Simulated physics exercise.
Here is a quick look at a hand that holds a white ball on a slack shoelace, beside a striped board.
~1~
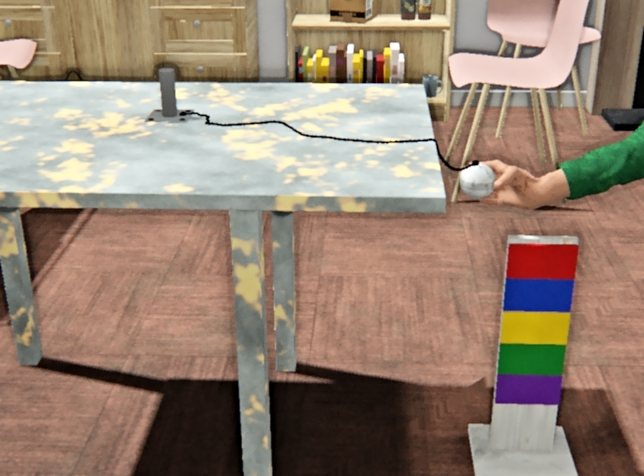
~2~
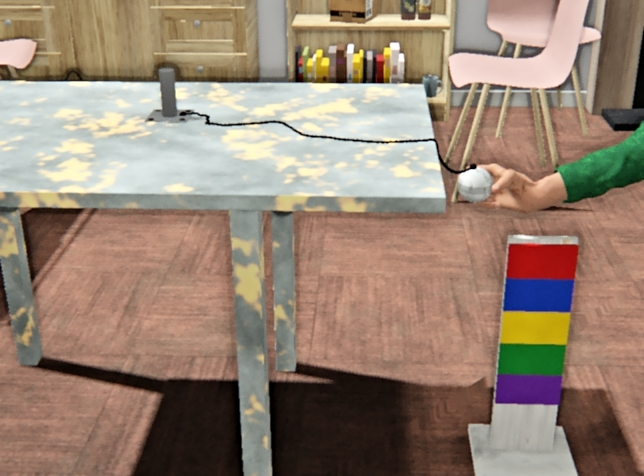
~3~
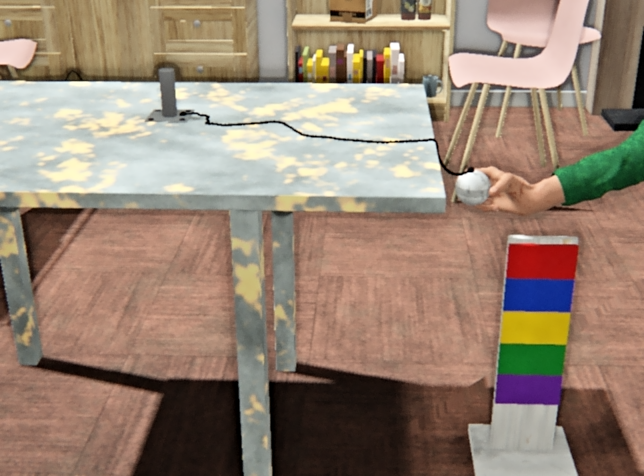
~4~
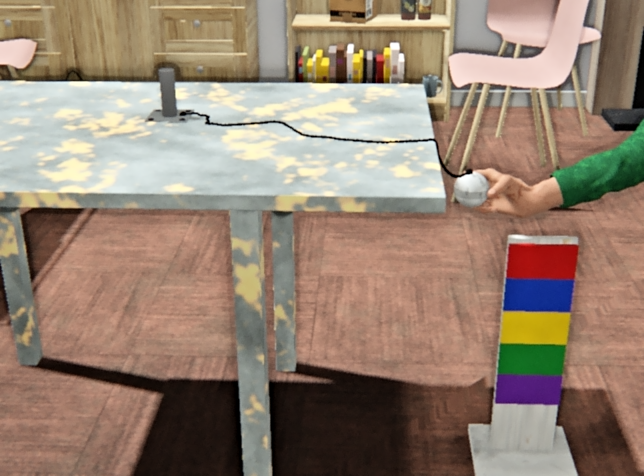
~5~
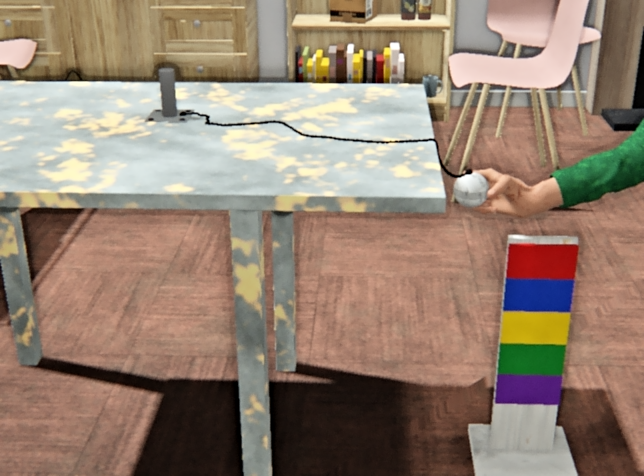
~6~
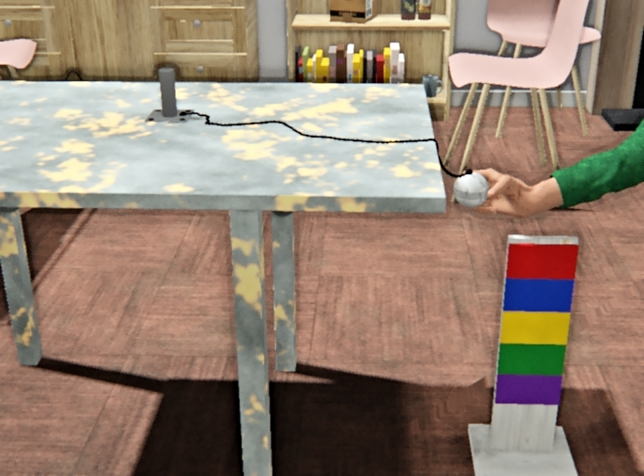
A hand in a green sleeve held a white ball on a slack black cord just past the table's edge, shifted it very slightly left and down, then kept it still above a striped board.
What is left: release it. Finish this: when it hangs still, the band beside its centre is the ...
When it hangs still, the band beside its centre is the red one.
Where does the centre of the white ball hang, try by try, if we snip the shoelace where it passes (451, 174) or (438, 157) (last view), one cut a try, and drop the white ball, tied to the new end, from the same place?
Estimated pixels: (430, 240) then (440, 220).
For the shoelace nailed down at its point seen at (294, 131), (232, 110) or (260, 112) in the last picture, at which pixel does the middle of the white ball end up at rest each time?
Results: (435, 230); (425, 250); (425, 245).
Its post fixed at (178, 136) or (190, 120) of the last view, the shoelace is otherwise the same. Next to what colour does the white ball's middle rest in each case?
Taking the two spots in turn: Blue, then blue.
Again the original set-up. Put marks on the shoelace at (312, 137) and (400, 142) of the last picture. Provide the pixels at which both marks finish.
I'd say about (366, 129) for one and about (434, 156) for the other.
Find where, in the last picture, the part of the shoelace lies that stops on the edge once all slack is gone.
Approximately at (381, 142) in the final frame.
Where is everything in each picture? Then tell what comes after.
In the first picture, white ball (478, 181); red (542, 263); blue (539, 296); yellow (535, 329); green (532, 360); purple (529, 391).
In the second picture, white ball (475, 185); shoelace through (209, 117) (247, 124) (293, 129) (349, 140) (419, 141).
In the third picture, white ball (473, 188).
In the fourth picture, white ball (471, 190); shoelace through (209, 117) (247, 124) (293, 129) (349, 140) (419, 141).
In the fifth picture, white ball (471, 190).
In the sixth picture, white ball (471, 190); shoelace through (209, 117) (247, 124) (293, 129) (349, 140) (419, 141).
A little later, ball near (422, 258); level with red.
Next, ball near (451, 257); level with red.
When it is over, ball near (425, 259); level with red. Its middle rests at the red band.
